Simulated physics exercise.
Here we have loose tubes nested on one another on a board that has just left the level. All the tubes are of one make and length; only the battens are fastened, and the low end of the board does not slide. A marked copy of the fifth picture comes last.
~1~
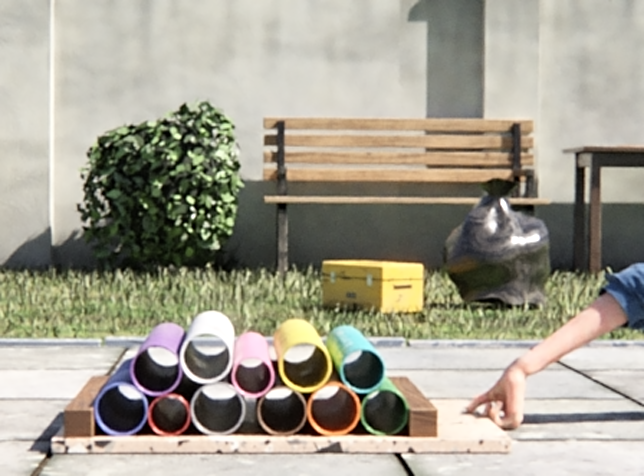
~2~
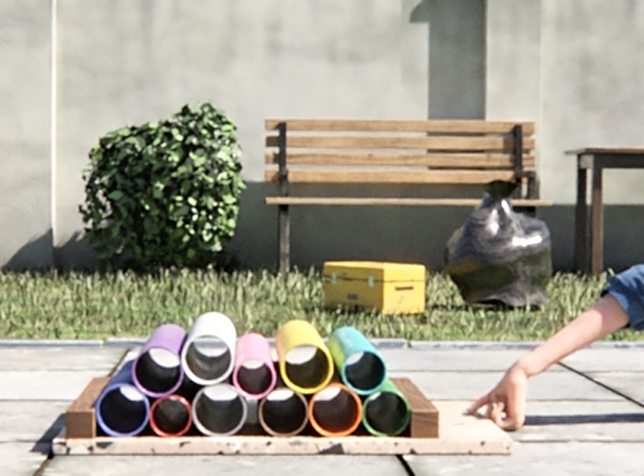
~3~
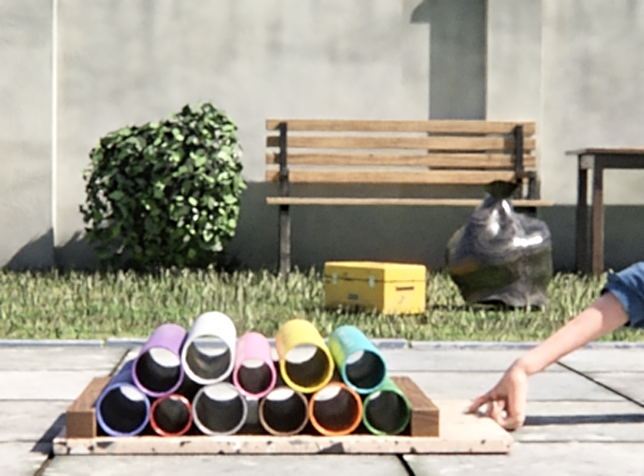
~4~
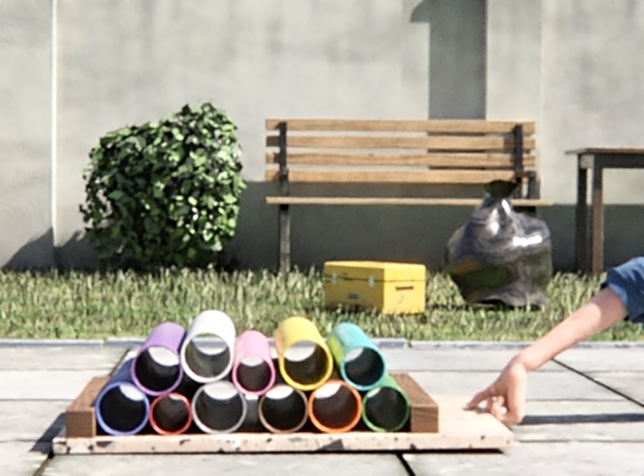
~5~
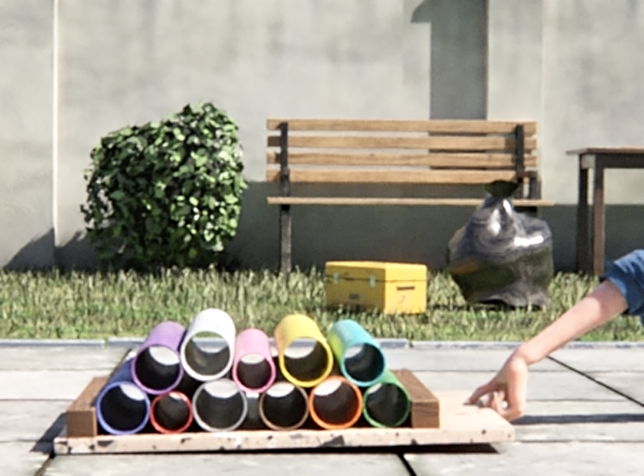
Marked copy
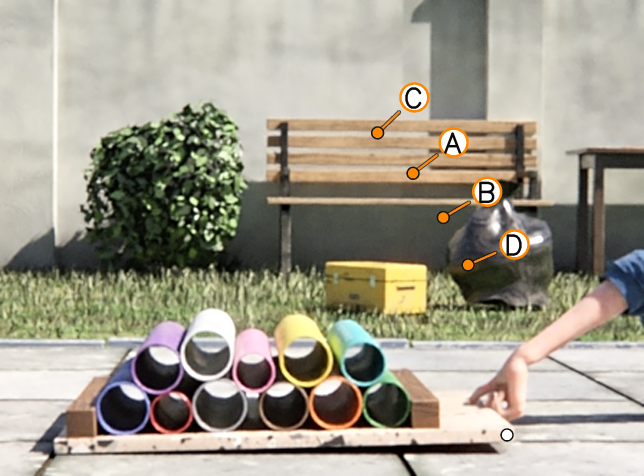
Colorful tubes sat stacked in two rows on a wooden board on the paving, and a hand at the right lifted that end very slightly while the tubes barely moved.
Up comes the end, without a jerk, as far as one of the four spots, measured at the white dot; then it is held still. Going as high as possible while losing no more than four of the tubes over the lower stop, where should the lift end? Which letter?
B is the limit.
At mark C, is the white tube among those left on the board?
No, with C.
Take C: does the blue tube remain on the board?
Yes, with C.
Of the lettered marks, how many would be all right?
The number is two.
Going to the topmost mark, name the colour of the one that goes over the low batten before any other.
First is the purple one.
On the marked copy, A at (413, 173); B at (443, 217); C at (378, 133); D at (468, 265); the white dot at (507, 435).
Taking B. A third of the way, board at 18°.
Two thirds of the way, board at 31°.
When it is over, board at 31°, two over the low batten (purple, white).
As for the rest, A five over the low batten; C five over the low batten; D two over the low batten (purple, white).
